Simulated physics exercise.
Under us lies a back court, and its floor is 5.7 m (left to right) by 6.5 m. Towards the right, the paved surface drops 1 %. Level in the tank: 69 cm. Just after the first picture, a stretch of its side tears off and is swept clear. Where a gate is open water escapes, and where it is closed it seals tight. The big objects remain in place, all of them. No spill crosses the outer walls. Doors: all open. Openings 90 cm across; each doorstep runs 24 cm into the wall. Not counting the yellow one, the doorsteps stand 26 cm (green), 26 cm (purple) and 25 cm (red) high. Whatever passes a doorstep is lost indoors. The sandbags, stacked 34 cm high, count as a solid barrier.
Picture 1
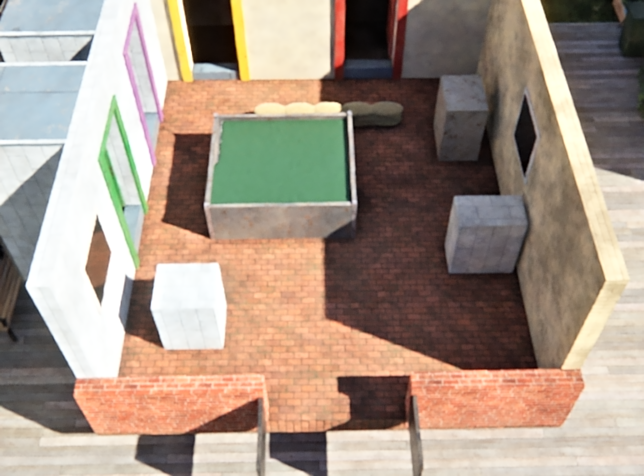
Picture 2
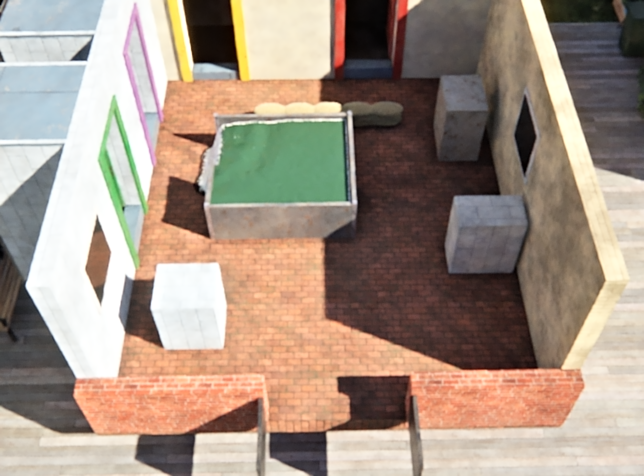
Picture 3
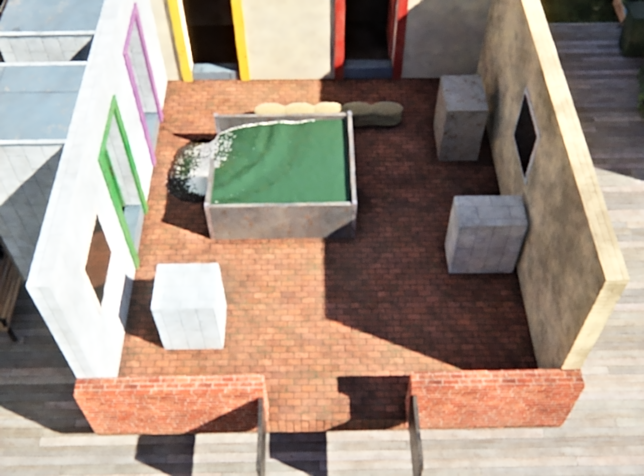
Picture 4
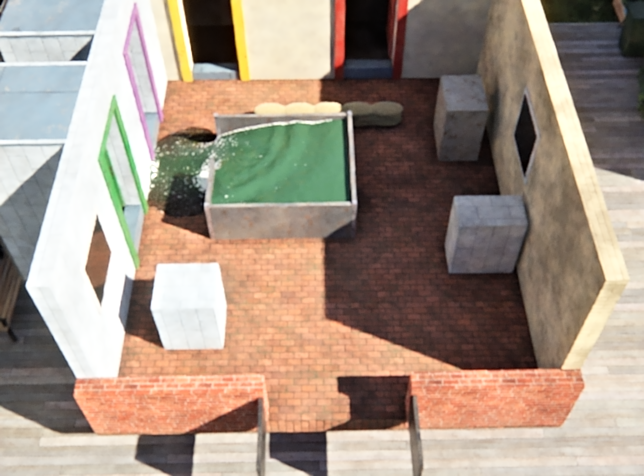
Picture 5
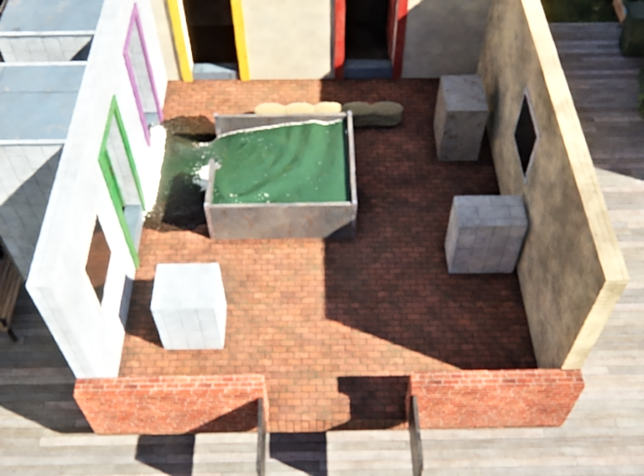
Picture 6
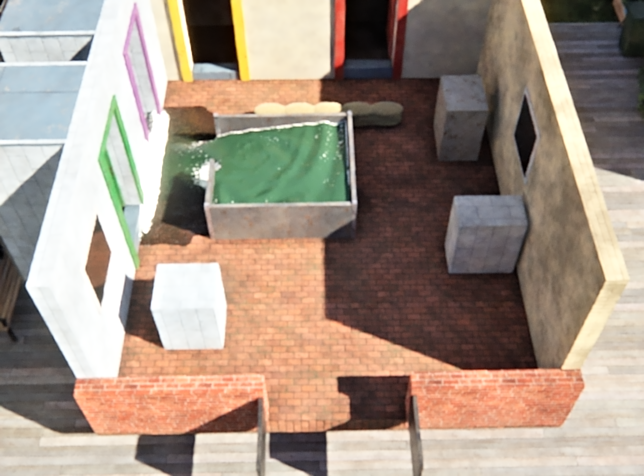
In a brick-paved courtyard, green water sat still in a raised tank until its left side gave way, and the water poured out foaming, spreading across the paving to the white wall.
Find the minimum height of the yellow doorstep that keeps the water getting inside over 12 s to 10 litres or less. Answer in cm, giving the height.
Roughly 27 cm.
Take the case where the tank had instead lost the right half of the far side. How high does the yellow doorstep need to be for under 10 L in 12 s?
Close to 12.0 cm at the least.
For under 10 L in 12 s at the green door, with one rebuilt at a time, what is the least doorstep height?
Green door - some 9.5 centimetres.
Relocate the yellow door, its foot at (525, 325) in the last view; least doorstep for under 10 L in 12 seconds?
Minimum: About 10.0 cm.
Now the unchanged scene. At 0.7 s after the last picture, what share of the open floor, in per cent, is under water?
15 %.
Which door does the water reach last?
The red one.
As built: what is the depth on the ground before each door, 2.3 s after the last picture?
Green door 10 cm, purple door 24 cm, yellow door 24 cm, red door 3 cm.
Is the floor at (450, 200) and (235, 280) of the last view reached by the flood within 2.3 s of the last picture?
Taking them in turn, they come out spared and submerged.
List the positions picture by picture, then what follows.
Still water, 69 cm deep, in the tank at (282, 161); the yellow door at (210, 35) is dry, in the first picture.
Water pours out at (219, 159) and has run 0.4 m, to (198, 187); about 9 cm deep outside, 69 cm at the back, in the second picture.
The gap is at (220, 162), the front 0.8 m out at (170, 179); the back of the tank holds 69 cm, in the third picture.
The gap is at (220, 162), the front 1.1 m out at (148, 198); the back of the tank holds 69 cm, in the fourth picture.
Water pours out at (220, 162) and has run 1.3 m, to (161, 123); about 7 cm deep outside, 69 cm at the back, in the fifth picture.
Water pours out at (220, 162) and has run 1.5 m, to (163, 111); about 7 cm deep outside, 65 cm at the back; 0.9 m in a straight line remain to the yellow door at (210, 35), in the sixth picture.
Then, 0.7 s after the last picture water covers 15 % of the floor, deepest (47 cm) near (152, 174); 8 cm at the yellow door, 0 litres in over its 18 cm doorstep.
Then, 2.3 s after the last picture water covers 45 % of the floor, deepest (31 cm) near (167, 87); 24 cm at the yellow door, 39 litres in over its 18 cm doorstep.
Then, 11.3 s after the last picture water covers 95 % of the floor, deepest (16 cm) near (488, 163); 7 cm at the yellow door, 65 litres in over its 18 cm doorstep.
At the yellow door as built, the water peaked near 26 cm, 1.5 s after the last picture.
Run again over the same 12 s with other heights there, 26 litres in over 22.5 cm, 3 litres over 30.5 cm. The limit of 10 litres is kept from about 27 cm up.
